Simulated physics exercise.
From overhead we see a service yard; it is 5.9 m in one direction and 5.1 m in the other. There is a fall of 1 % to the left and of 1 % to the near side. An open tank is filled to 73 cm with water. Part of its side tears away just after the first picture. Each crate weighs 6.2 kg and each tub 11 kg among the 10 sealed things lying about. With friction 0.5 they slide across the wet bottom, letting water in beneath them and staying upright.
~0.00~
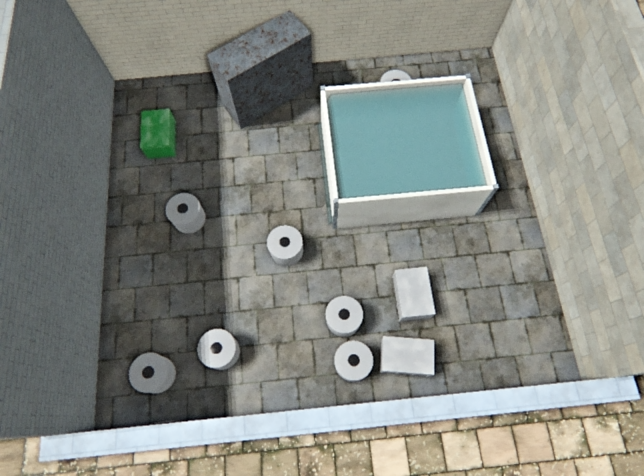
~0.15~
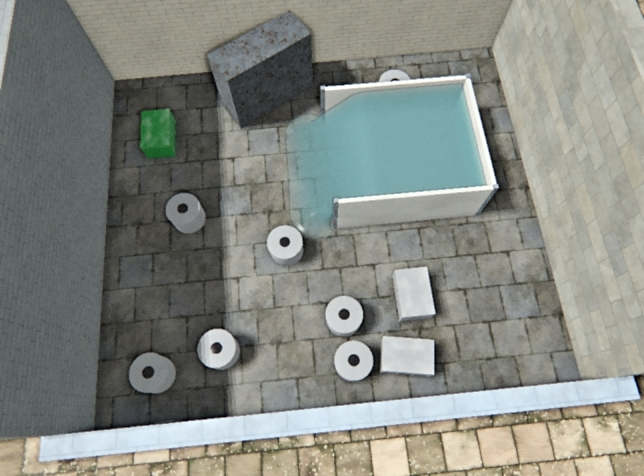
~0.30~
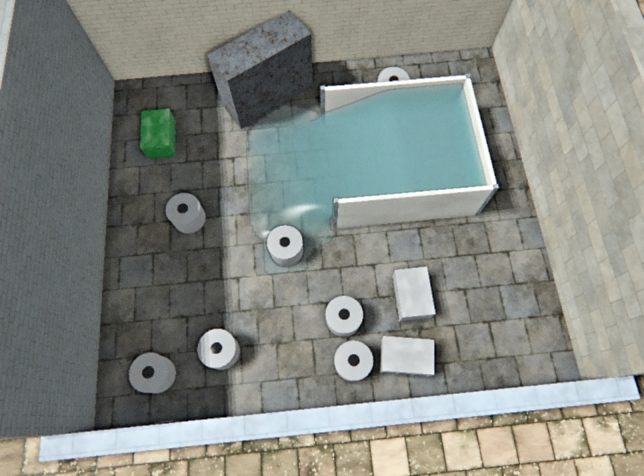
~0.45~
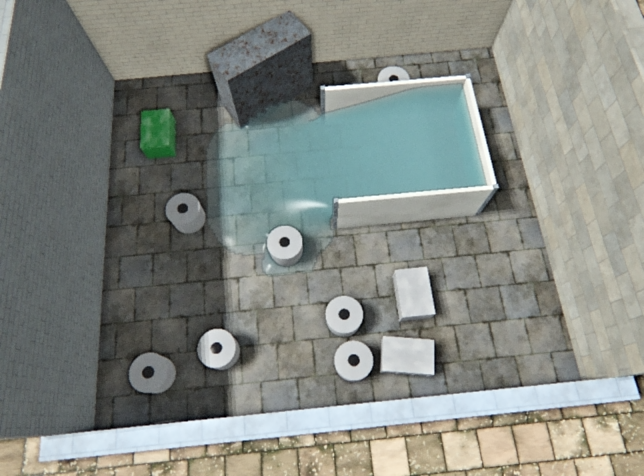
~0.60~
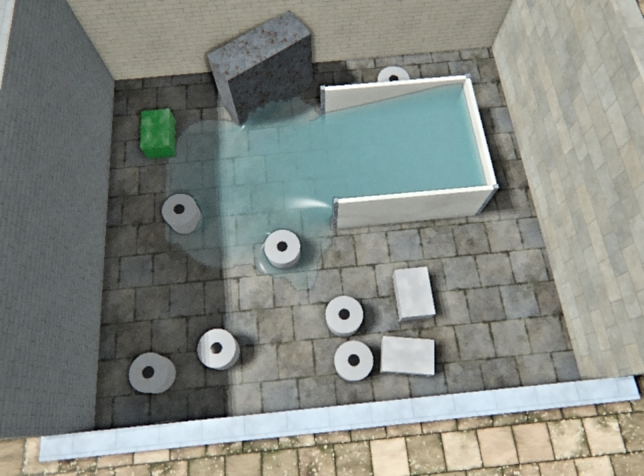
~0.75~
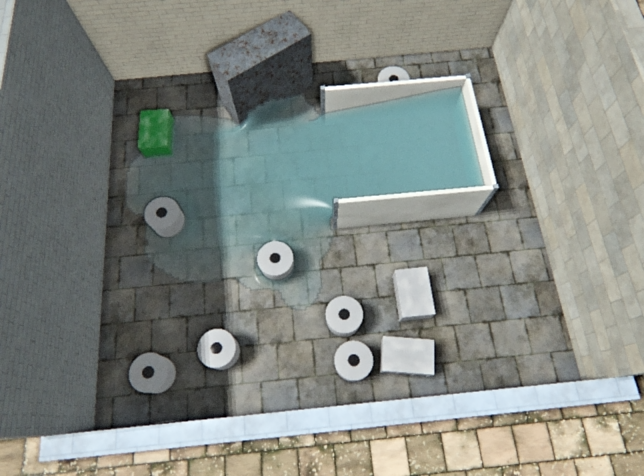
In a paved yard, a tank's left side opens and water spreads left around pale cylinders.
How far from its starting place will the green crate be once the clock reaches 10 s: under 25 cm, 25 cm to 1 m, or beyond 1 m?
Badly dislodged.
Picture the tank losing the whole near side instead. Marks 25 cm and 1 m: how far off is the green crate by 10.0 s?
The green crate simply inches along.
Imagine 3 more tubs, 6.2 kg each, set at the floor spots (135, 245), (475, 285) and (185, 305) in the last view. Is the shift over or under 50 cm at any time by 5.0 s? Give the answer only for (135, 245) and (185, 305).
In turn: Past it, past it.
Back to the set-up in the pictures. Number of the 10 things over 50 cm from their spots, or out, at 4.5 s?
It comes to 9.
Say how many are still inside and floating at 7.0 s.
Total: 7.
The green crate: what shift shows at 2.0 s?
About 100 cm out of place.
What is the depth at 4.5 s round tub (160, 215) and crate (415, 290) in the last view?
Close to 7 and 3 centimetres.
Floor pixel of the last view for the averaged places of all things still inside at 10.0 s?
(420, 252).
After 2.0 s the green crate is near (127, 73), 0.9 m from its start, afloat; 2 afloat.
After 4.5 s the green crate is near (177, 82), 0.7 m from its start, afloat; 3 afloat.
After 7.0 s the green crate is near (189, 216), 1.5 m from its start, afloat; 7 afloat.
After 10.0 s the green crate is near (253, 363), 3.6 m from its start, afloat; 9 afloat.
